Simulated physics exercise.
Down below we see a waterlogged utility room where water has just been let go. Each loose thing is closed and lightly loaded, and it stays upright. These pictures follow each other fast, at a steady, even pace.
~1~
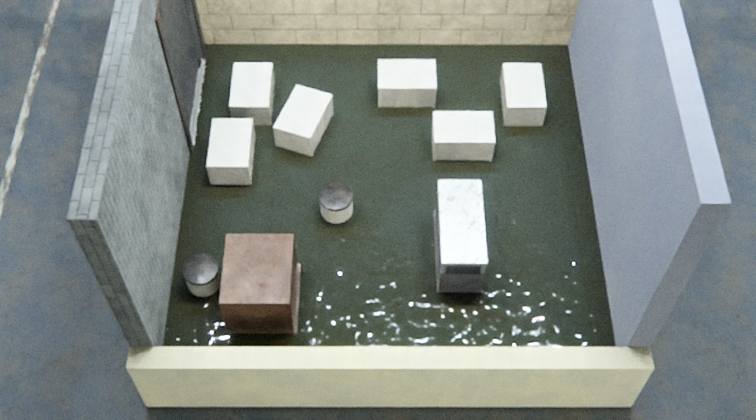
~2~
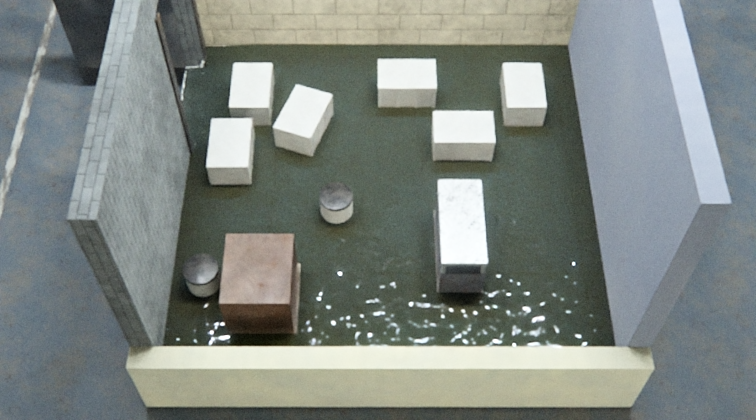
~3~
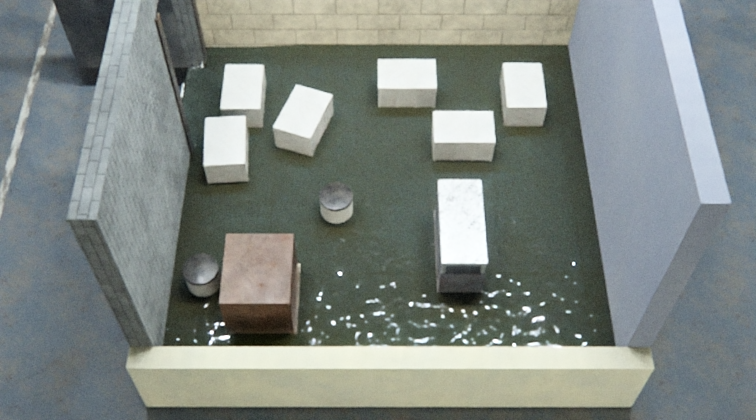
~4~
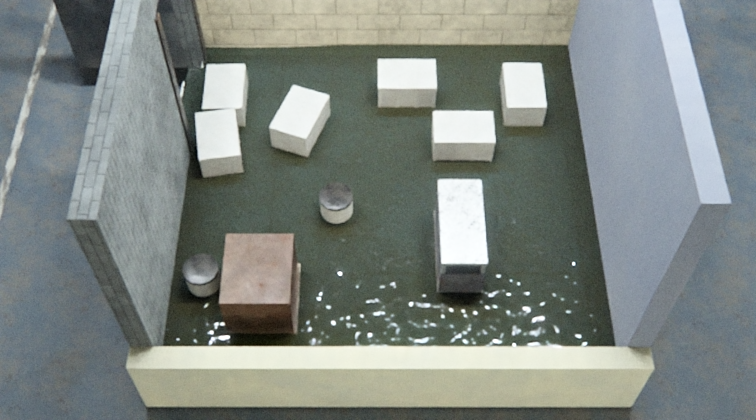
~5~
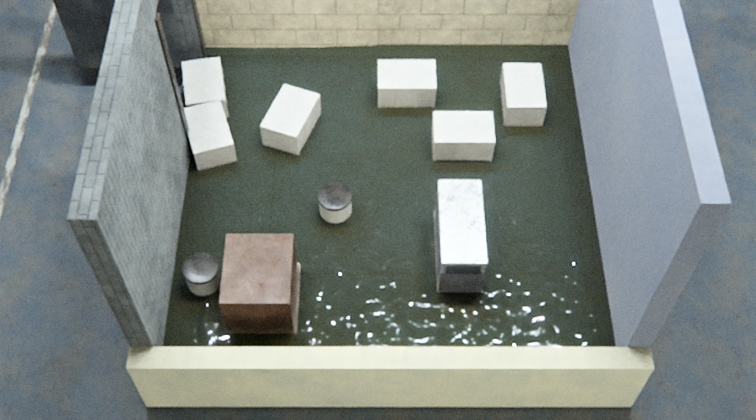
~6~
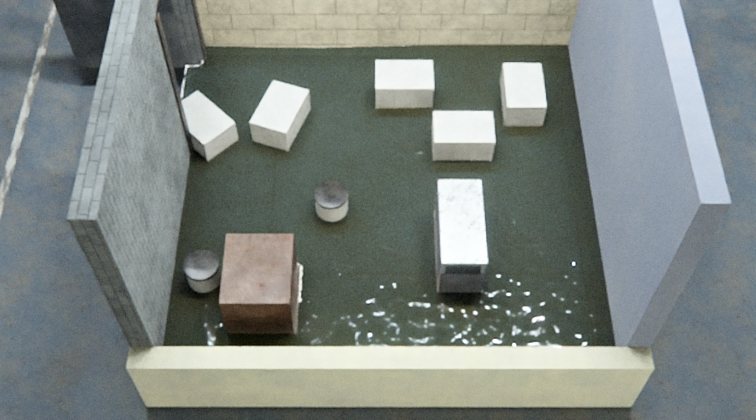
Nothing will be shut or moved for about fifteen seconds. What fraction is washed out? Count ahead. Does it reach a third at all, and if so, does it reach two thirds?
By the look of it, the outflow takes two thirds or a larger part of the stuff.
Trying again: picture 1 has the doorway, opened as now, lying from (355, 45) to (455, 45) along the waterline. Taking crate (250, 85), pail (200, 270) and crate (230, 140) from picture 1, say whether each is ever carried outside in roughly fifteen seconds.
In sequence - departs, stays put, stays put.
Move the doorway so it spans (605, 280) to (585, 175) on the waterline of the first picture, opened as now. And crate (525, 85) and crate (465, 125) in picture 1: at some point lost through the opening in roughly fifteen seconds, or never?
In that order: Through, carried outside.
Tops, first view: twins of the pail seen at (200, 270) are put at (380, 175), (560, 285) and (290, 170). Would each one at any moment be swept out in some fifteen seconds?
Result, in sequence: Ends up outside; never gets out; ends up outside.
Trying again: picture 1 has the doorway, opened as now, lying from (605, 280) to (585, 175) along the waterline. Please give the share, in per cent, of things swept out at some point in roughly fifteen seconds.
About 20 per cent.
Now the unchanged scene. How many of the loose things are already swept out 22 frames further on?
The number I arrive at is 5.
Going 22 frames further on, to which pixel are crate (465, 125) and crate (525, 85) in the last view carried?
Near (344, 100) and (464, 74).
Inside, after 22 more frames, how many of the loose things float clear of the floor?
By my reckoning the number comes out at 3.
A moment on, 2 of 8 are out; 6 afloat.
Next, 3 of 8 are out; 5 afloat.
Later, 5 of 8 are out; 3 afloat.
In the end, 6 of 8 are out; 2 afloat.
